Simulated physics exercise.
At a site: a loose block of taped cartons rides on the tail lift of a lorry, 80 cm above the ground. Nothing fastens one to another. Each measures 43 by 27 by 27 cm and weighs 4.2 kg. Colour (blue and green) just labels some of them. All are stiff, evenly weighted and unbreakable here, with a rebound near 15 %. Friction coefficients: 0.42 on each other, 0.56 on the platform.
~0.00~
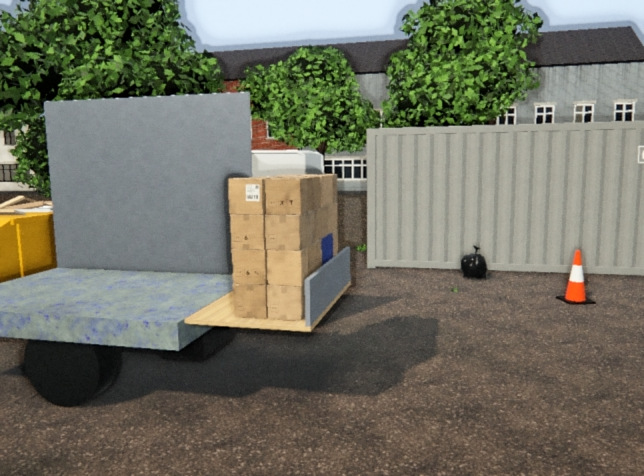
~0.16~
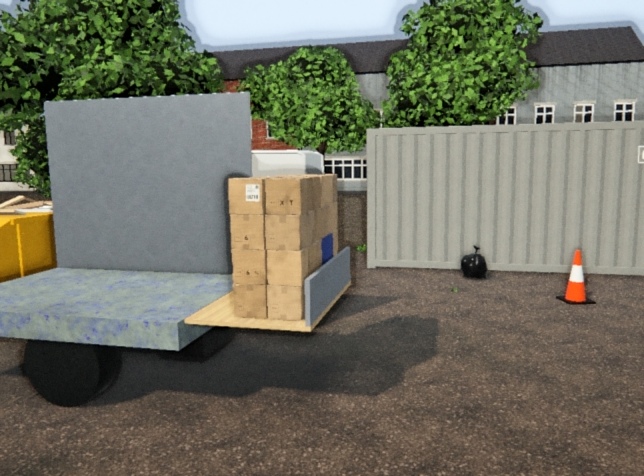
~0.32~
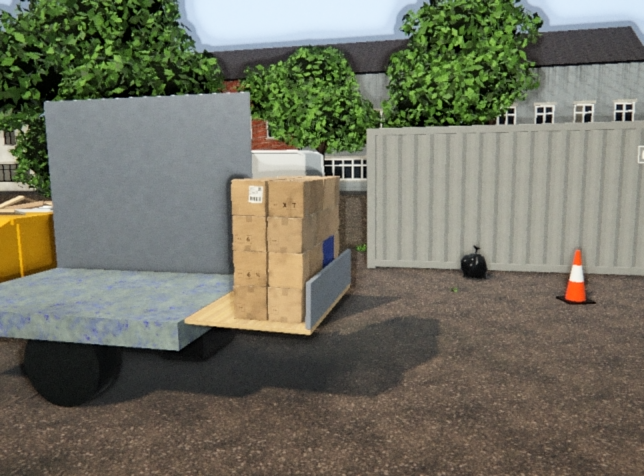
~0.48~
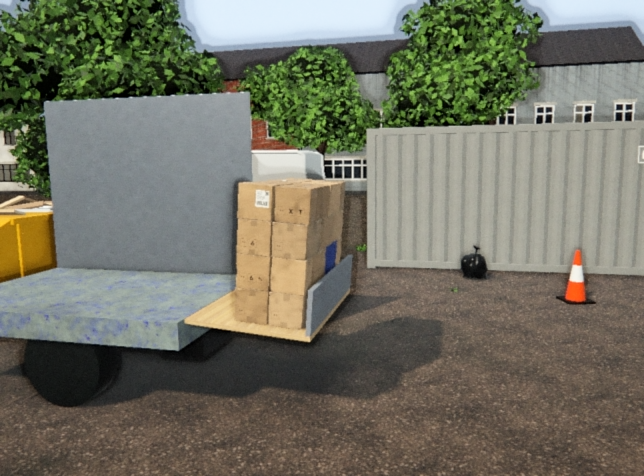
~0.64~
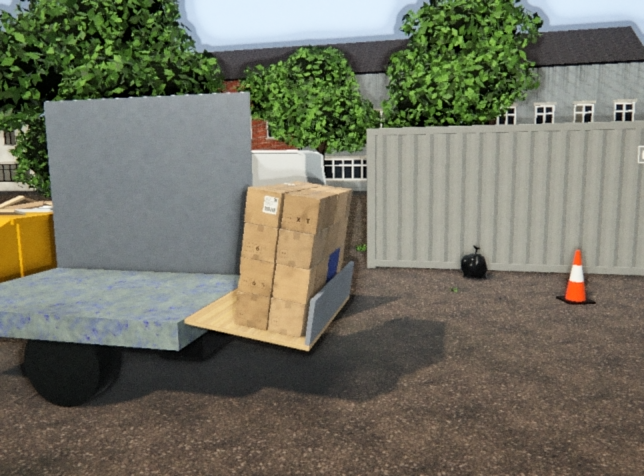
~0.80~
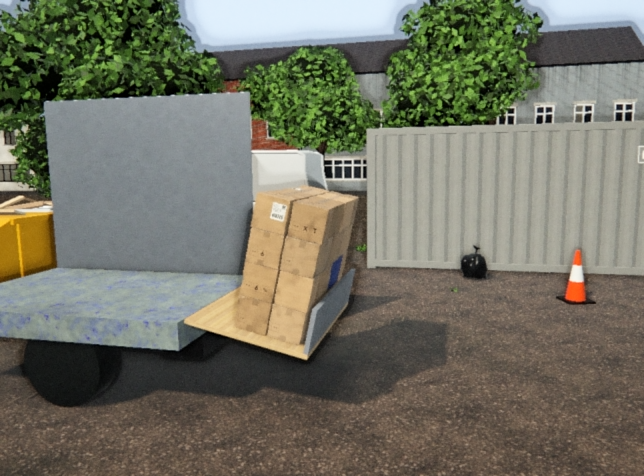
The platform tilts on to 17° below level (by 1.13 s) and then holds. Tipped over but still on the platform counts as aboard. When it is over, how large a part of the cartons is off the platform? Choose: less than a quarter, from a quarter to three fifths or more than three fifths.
The part is from a quarter to three fifths.
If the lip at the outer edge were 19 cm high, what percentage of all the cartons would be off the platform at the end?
In that case 70 per cent.
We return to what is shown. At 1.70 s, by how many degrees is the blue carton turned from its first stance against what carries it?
Roughly 30°.
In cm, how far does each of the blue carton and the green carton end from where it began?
About: Blue 30, green 40.
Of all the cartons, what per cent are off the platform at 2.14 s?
At that moment 40 per cent.
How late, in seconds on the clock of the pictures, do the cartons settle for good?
Near 3.5 s.
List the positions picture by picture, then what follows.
In the first picture (we follow the side turned to the camera; leans and shifts are taken against what carries them), platform's outer corner (308, 329) slope 0°; blue carton (328, 250); no piece has moved.
Platform's outer corner (308, 329) slope 0°; blue carton (328, 250), in the second picture.
Platform's outer corner (308, 332) slope 1°; blue carton (329, 252), in the third picture.
Platform's outer corner (308, 339) slope 4°, in the fourth picture.
Platform's outer corner (307, 348) slope 8°; blue carton (334, 265), in the fifth picture.
Platform's outer corner (305, 357) slope 13°; blue carton (336, 273); no piece has moved, in the sixth picture.
Around 1.02 s, slope 16°; none of the 28 cartons off the platform, 8 disturbed.
Around 1.40 s, slope 17°; 4 of the 28 cartons off the platform; green carton tipped 16°; blue carton tipped 15°.
Around 1.70 s, slope 17°; 11 of the 28 cartons off the platform; blue carton tipped 30°; green carton tipped 23°.
Around 2.14 s, slope 17°; 11 of the 28 cartons off the platform; blue carton tipped 30°; green carton tipped 22°.
Finally (3.5 s), slope 17°; 11 of the 28 cartons off the platform; blue carton tipped 30°; green carton tipped 22°. That is 39 per cent. Seen by the last camera, middles, blue carton near (334, 275), green carton near (326, 240).
